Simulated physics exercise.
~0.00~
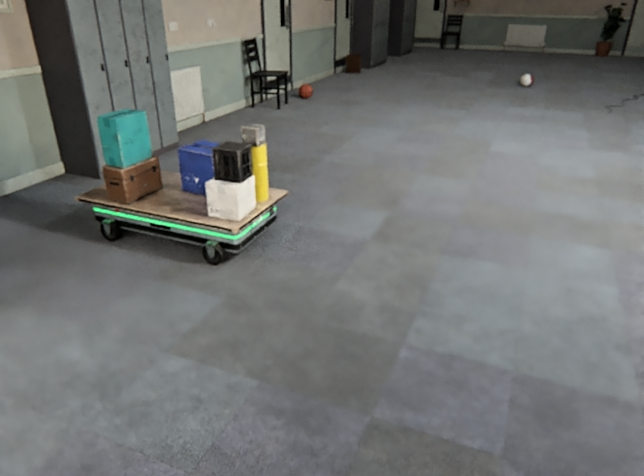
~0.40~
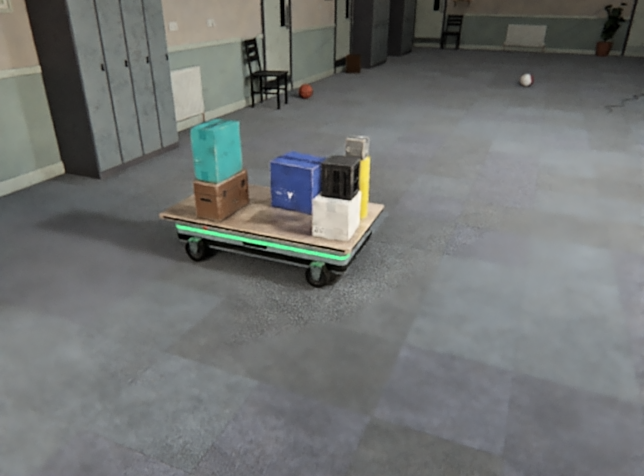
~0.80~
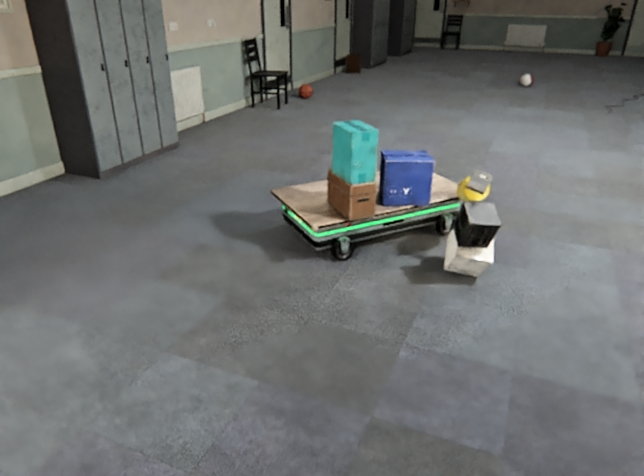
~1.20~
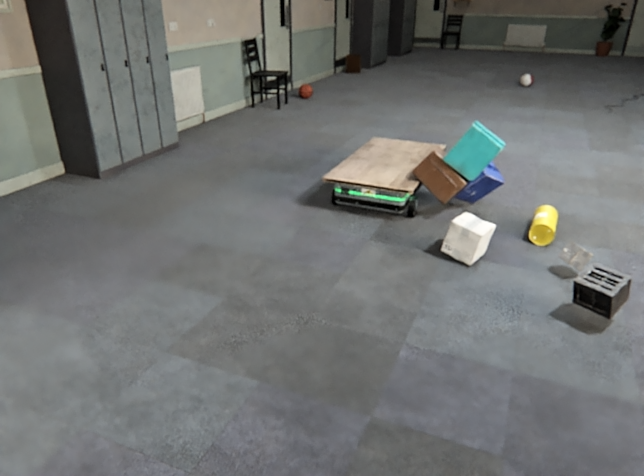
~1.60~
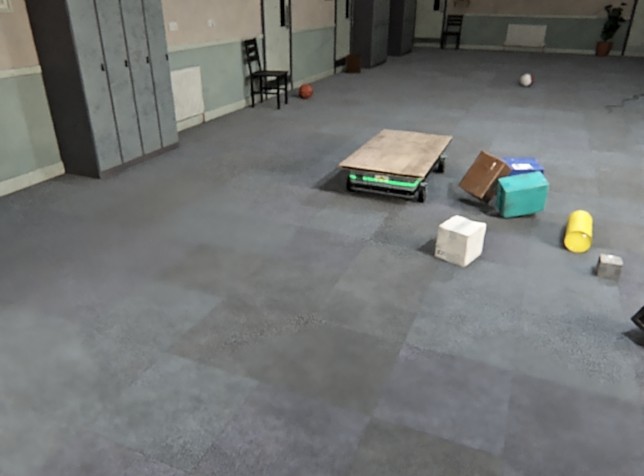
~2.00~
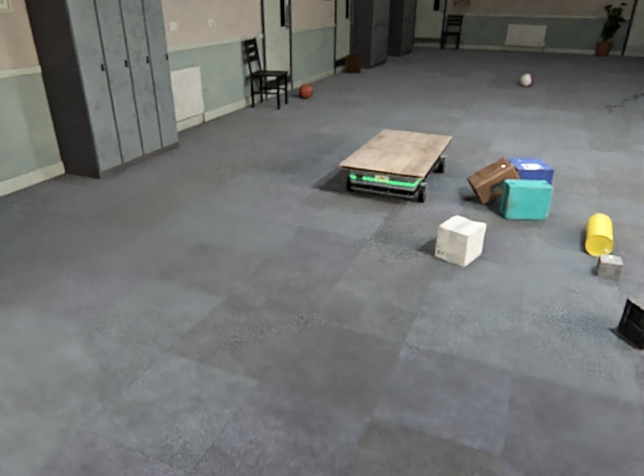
In a large room with lockers along the left wall, a wheeled cart loaded with boxes and a yellow canister rolls right and turns away, shedding its whole load, and stops with an empty deck, the items scattered across the floor to its right, the canister and turquoise box tipped over.
